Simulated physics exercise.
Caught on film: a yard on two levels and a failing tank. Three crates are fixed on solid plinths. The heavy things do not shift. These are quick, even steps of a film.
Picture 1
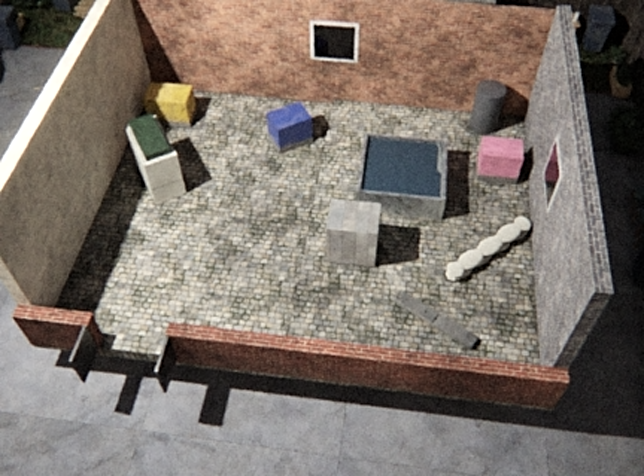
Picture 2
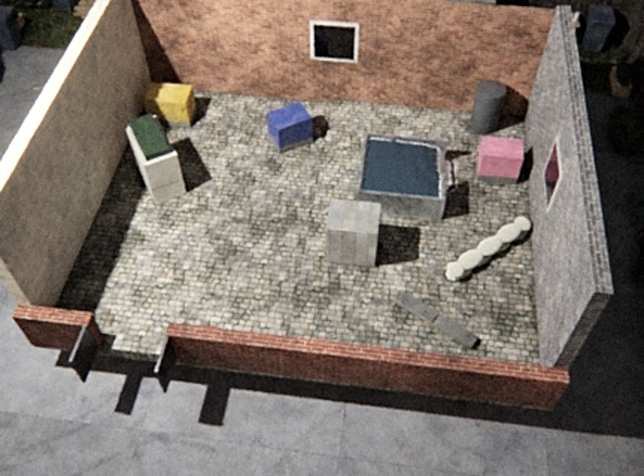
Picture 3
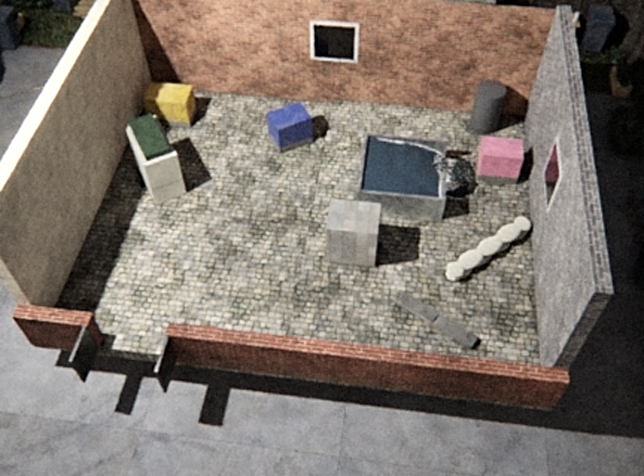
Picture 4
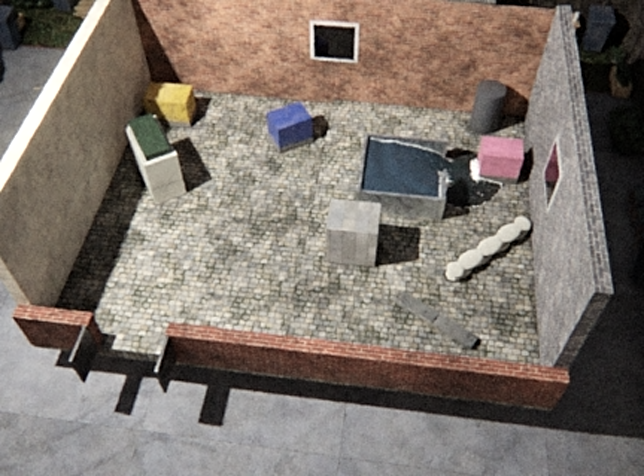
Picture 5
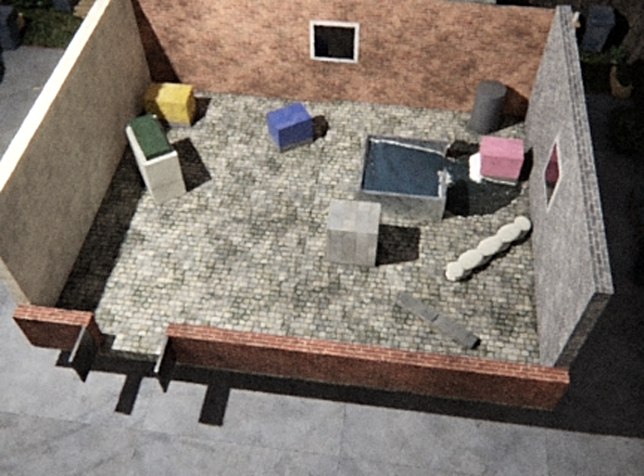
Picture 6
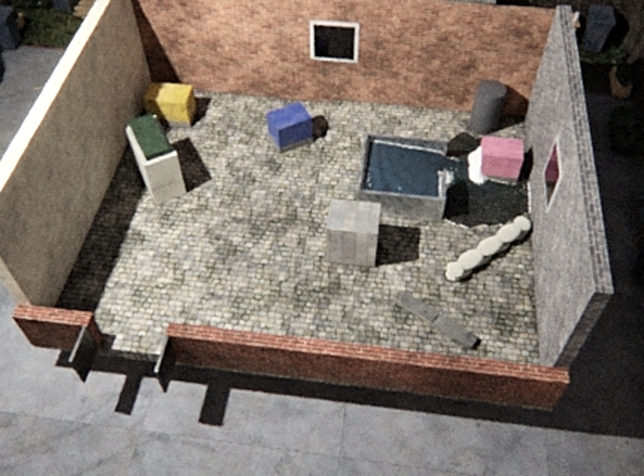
Walled cobbled yard with scattered blocks, water pouring from the right side of a tank and spreading rightward past a pink block.
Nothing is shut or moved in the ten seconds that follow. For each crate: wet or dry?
One by one: The pink crate is wetted; the yellow crate escapes dry; the blue crate escapes dry.
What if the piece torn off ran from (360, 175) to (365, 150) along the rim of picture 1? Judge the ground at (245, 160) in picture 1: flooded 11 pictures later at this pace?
At that place: Awash.
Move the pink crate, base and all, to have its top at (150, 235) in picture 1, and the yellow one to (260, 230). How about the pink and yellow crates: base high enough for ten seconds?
One by one: The pink crate stays dry; the yellow crate escapes it.
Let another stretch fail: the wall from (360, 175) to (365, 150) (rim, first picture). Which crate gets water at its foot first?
It is the crate marked blue.
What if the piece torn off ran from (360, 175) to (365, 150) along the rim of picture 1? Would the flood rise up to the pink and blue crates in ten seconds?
My reading: Pink keeps dry; blue gets wet.
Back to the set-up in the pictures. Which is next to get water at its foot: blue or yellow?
The blue-painted one.
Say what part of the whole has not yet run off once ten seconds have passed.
Near 100 in a hundred.
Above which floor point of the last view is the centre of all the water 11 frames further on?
Near (440, 178).
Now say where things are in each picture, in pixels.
The water tank at (403, 168) is whole and still, in the first frame.
Water pours out at (441, 170) and has run to (447, 162), in the second frame.
Water pours out at (441, 170) and has run to (473, 186), in the third frame.
The front is at (494, 188), out from the gap at (441, 170), in the fourth frame.
The front is at (518, 188), out from the gap at (441, 170), in the fifth frame.
Water pours out at (441, 170) and has run to (528, 205), in the sixth frame.
A moment on, water covers 10 % of the floor; the pink crate water round its plinth, the yellow crate not reached, the blue crate not reached.
Next, water covers 10 % of the floor; the pink crate water round its plinth, the yellow crate not reached, the blue crate not reached.
Then, water covers 20 % of the floor; the pink crate water round its plinth, the yellow crate not reached, the blue crate not reached.
Later, water covers 35 % of the floor; the pink crate water round its plinth, the yellow crate not reached, the blue crate water round its plinth.
In the end, water covers 60 % of the floor; the pink crate was topped, the yellow crate stayed above the water, the blue crate stayed above the water.
